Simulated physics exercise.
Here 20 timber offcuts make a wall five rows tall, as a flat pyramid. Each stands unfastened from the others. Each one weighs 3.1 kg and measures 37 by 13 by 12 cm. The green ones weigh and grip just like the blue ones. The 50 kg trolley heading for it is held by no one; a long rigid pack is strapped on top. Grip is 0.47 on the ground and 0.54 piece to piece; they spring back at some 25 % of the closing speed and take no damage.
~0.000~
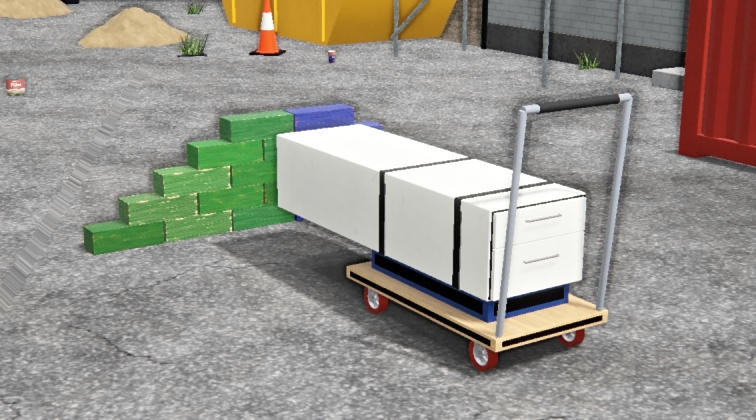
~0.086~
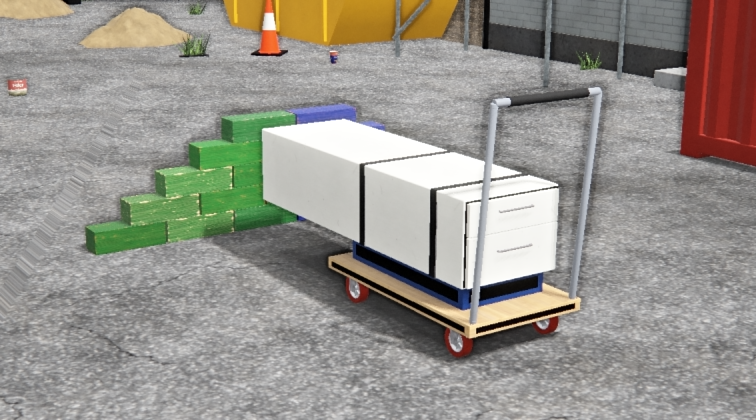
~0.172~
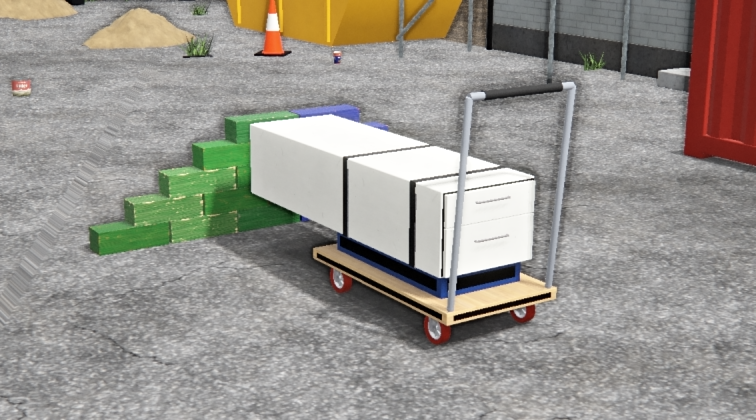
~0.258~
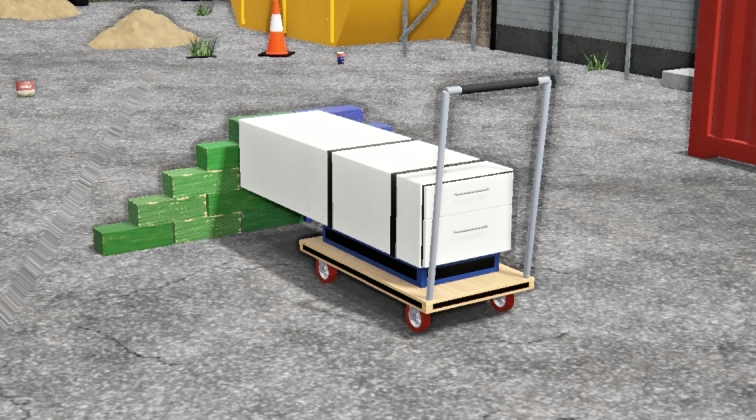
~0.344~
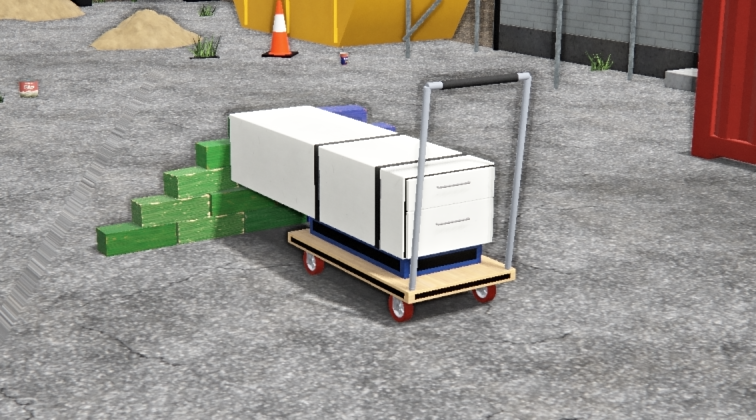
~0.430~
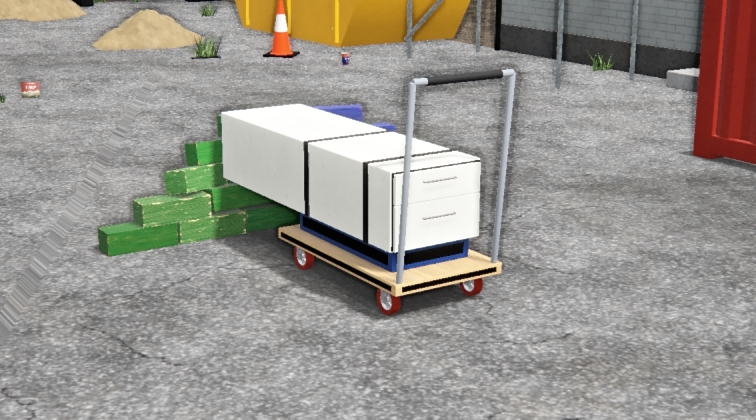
White drawer cabinet strapped to an unattended trolley rolling leftward across a gravelly yard, then pushing into a stepped green-and-blue block wall.
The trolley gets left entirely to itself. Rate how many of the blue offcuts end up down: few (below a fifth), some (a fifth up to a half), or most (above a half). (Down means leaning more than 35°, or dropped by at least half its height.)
Some.
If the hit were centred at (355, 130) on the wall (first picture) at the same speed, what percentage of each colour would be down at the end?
The blue ones would be 70 per cent down and the green ones 20 per cent.
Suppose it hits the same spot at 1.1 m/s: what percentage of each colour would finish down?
You'd end up with blue at 30 per cent down and green at 70 per cent.
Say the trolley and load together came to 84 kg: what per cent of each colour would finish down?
You'd get blue 30 and green 60 percent.
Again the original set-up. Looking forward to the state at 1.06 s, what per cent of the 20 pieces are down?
It's 45 percent at that point.
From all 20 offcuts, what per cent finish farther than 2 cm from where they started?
The answer is 70 percent.
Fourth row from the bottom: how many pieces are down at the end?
3.
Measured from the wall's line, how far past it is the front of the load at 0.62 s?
Roughly 35 cm past it.
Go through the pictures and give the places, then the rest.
In the first frame (pixels give the middle of a visible side; the camera pans a little), load (283, 159) 59 cm short of the wall; top blue offcut (326, 121); top green offcut (263, 129); none has stirred.
Load (268, 153) 42 cm short of the wall; top blue offcut (327, 122), in the second frame.
Load (256, 147) 26 cm short of the wall, in the third frame.
Load (245, 142) 10 cm short of the wall, in the fourth frame.
Load (235, 136) 39 mm into the wall's line; movement in 7 of them, in the fifth frame.
Load (227, 134) 14 cm into the wall's line; movement in 10 of them, in the sixth frame.
After 0.62 s, load 34 cm past the wall's line, still rolling; 1 of the 9 blue offcuts down (7 of 20 in all colours); top blue offcut 33° from how it stood, 7 cm lower; top green offcut 28° from how it stood, 20 cm lower.
After 1.06 s, load 76 cm past the wall's line, still rolling; 3 of the 9 blue offcuts down (9 of 20 in all colours); top blue offcut 22° from how it stood, 40 cm lower; top green offcut on its side.
In the end (3.9 s), load 95 cm past the wall's line, stopped; 3 of the 9 blue offcuts down (10 of 20 in all colours); top blue offcut 47 cm lower; top green offcut on its side. That is 33 per cent. From the last view, middles, top blue offcut near (281, 170), top green offcut near (195, 163).
